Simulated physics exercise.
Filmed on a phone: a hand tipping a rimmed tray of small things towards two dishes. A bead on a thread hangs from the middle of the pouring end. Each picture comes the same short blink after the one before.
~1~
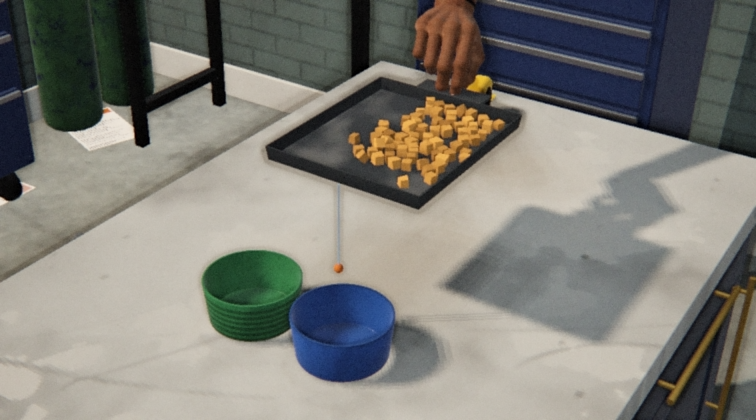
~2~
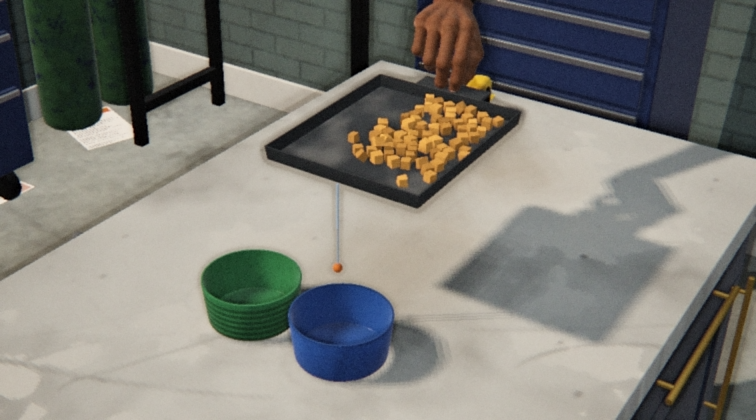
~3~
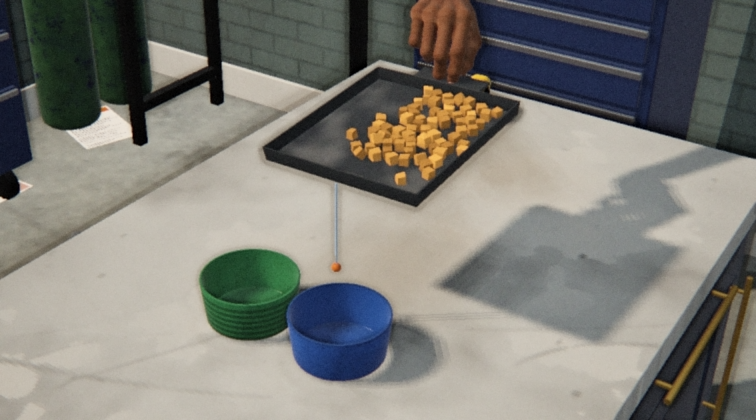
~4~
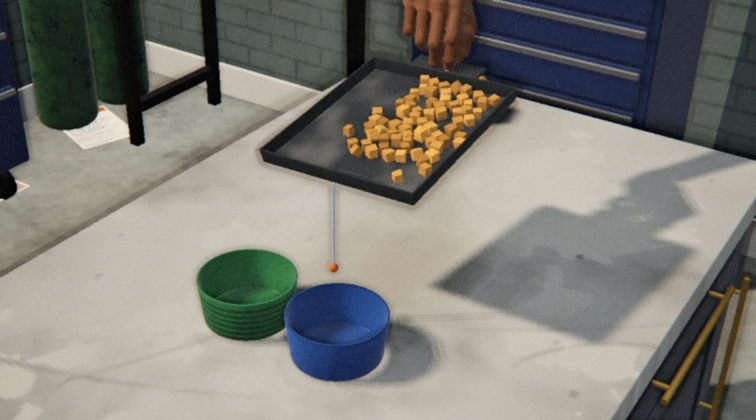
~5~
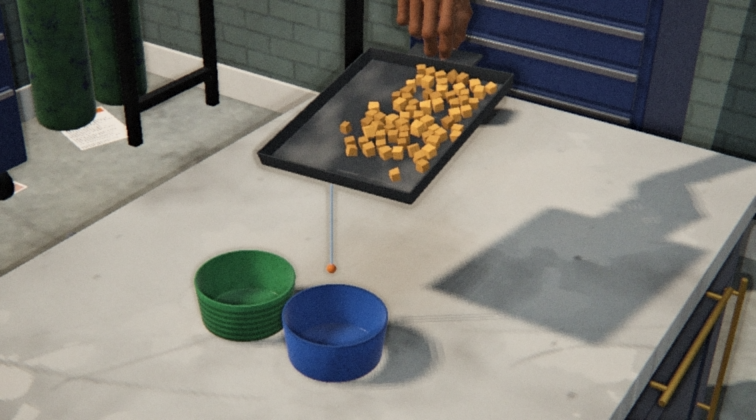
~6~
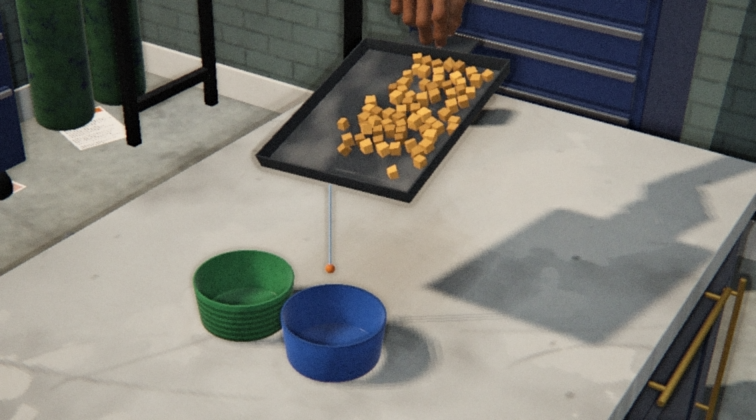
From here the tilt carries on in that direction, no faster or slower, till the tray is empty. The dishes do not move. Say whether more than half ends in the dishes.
In the dishes lies the larger part of it.
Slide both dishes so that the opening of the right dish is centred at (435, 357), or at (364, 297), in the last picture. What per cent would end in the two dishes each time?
First some 20, then 40 per cent.
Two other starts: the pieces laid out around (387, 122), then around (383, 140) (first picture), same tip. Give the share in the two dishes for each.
In turn 80 and 80 in a hundred.
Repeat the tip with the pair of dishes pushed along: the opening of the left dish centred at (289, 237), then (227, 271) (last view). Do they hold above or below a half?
In turn: Under half; the larger part.
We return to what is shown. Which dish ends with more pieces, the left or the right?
It is the left dish.
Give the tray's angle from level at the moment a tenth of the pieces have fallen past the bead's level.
At some 115 degrees.
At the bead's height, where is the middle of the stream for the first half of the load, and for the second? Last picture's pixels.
Around (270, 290) and then (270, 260).
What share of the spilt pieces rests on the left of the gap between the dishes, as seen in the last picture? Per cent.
Close to 90 per cent.
Shortly afterwards, tray tipped steeply; all but a few on the tray; only a few in the left dish; only a few in the air.
Next, tray tipped past a quarter turn; all but a few on the tray; only a few in the right dish; a little in the left dish.
Some moments later, tray tipped past a quarter turn; near a quarter in the right dish; near half in the left dish; near a quarter outside both.
In the end, tray tipped past a quarter turn; near a quarter in the right dish; near half in the left dish; near a quarter outside both.
